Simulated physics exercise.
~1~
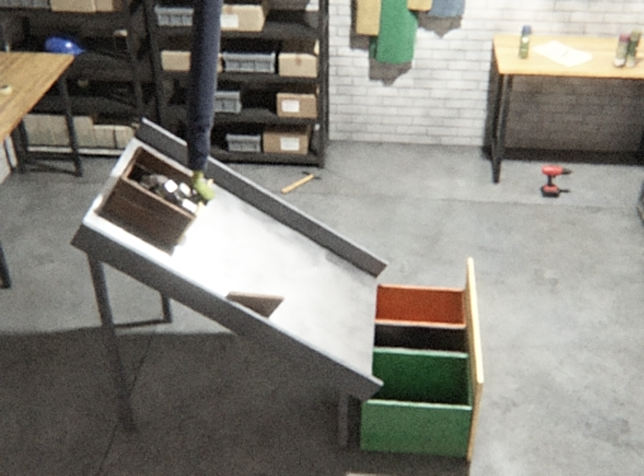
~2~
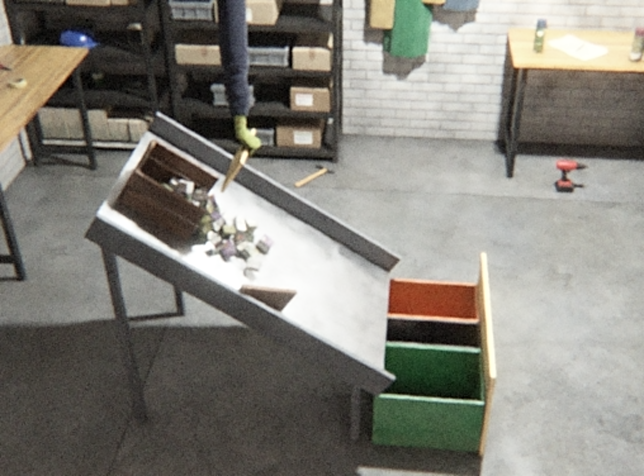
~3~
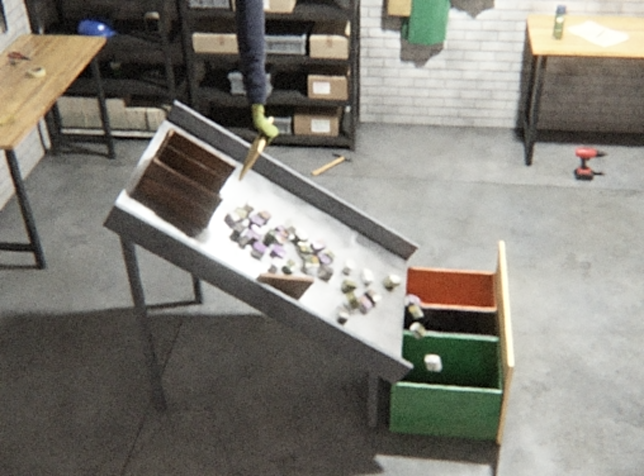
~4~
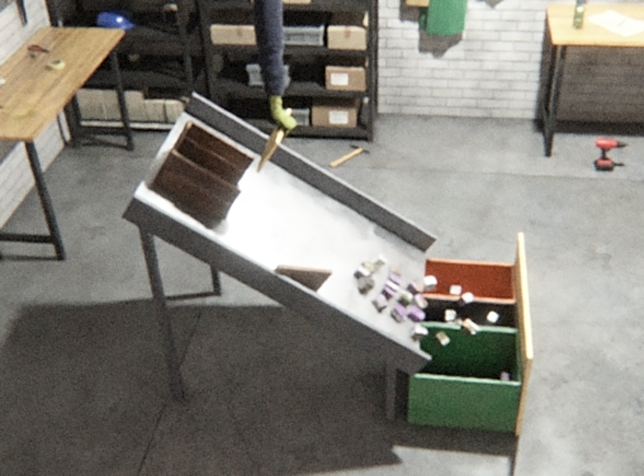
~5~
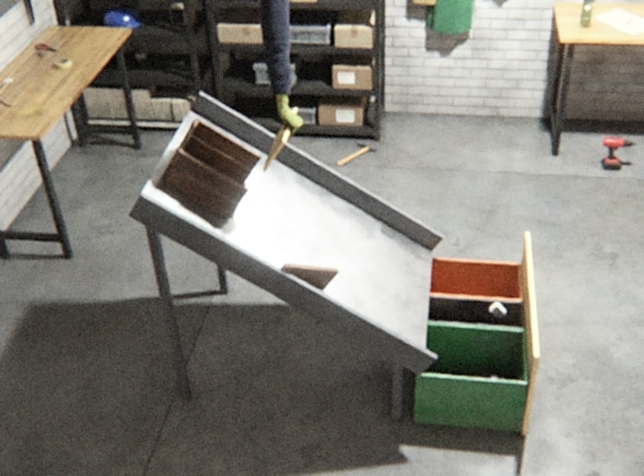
To begin with, small cartons sit packed in a wooden pen at the top of a sloping table in a workshop, with a gloved hand at its gate. The hand lifts the gate clear, and the cartons spill out onto the pale slope. They spread as they slide down past an angled board, and the first ones drop off the lower edge. The rest follow, tumbling into the orange tote, the black tote and the green bin. Finally the pen and slope are empty, the hand still holds the gate, and the cartons have ended up in the containers, mostly the black middle one.
